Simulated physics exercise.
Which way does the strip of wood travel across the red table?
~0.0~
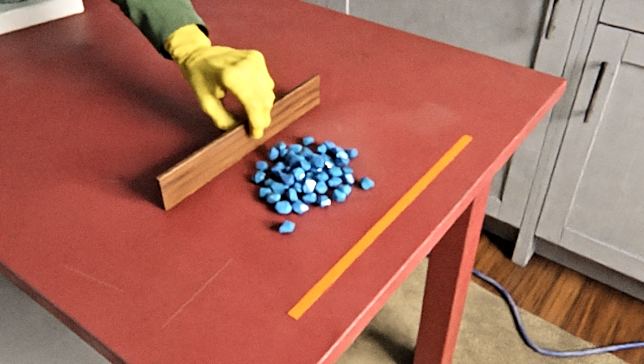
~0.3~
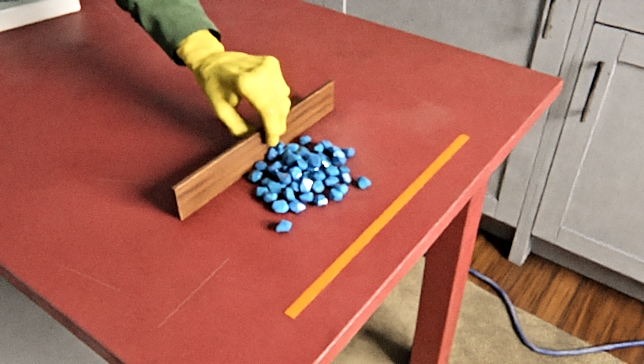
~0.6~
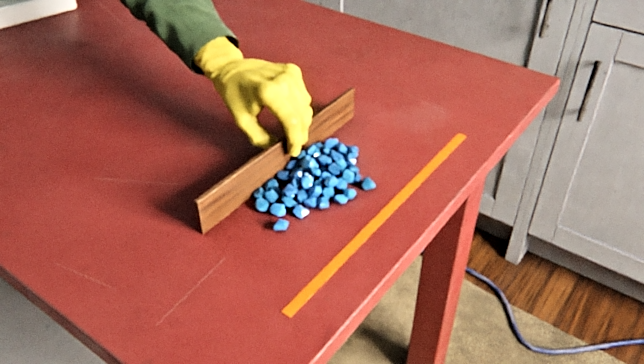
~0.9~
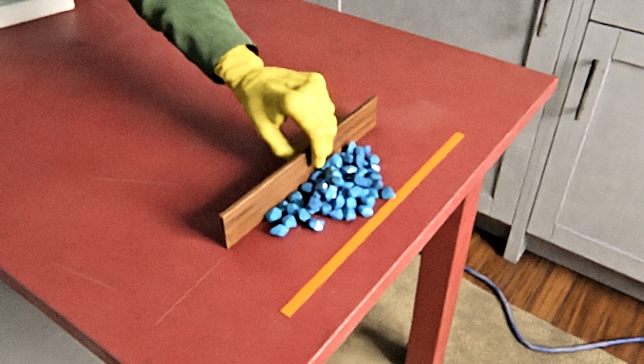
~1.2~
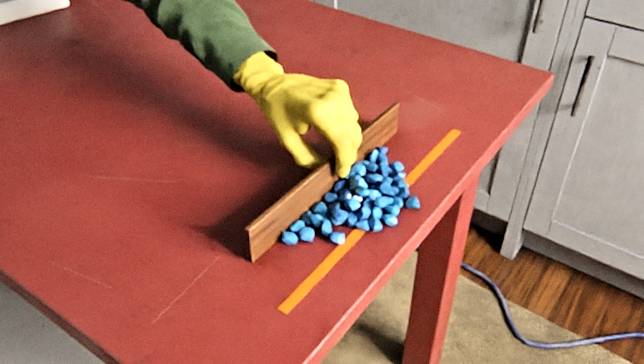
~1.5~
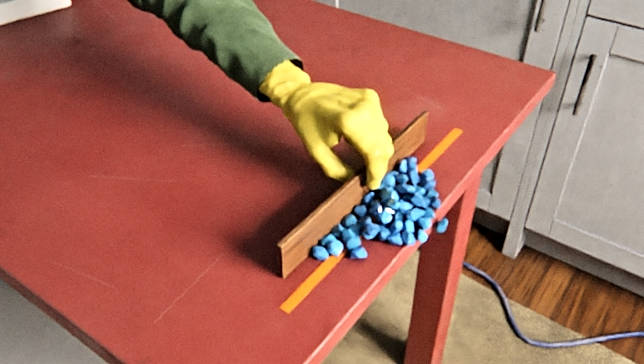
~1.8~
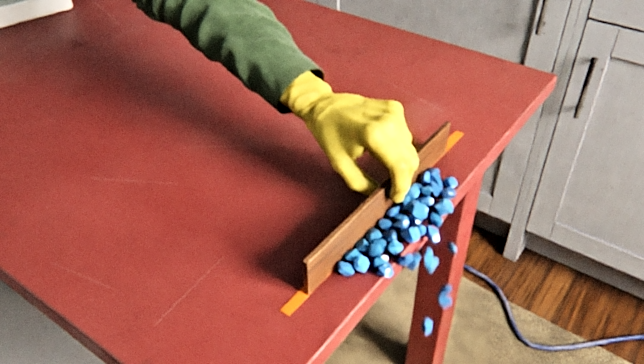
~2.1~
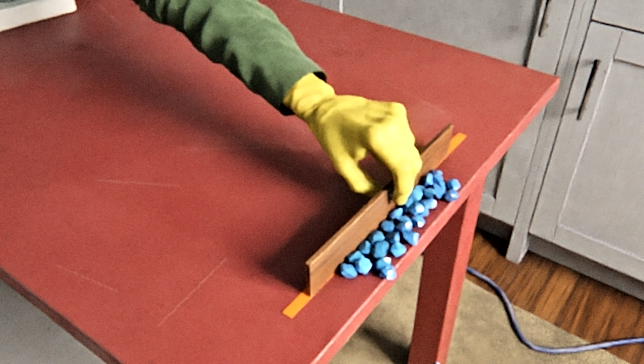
The strip of wood moves to the right, towards the orange tape near the table's edge.
A gloved hand pushes blue pebbles with a wooden strip until some fall off the table.
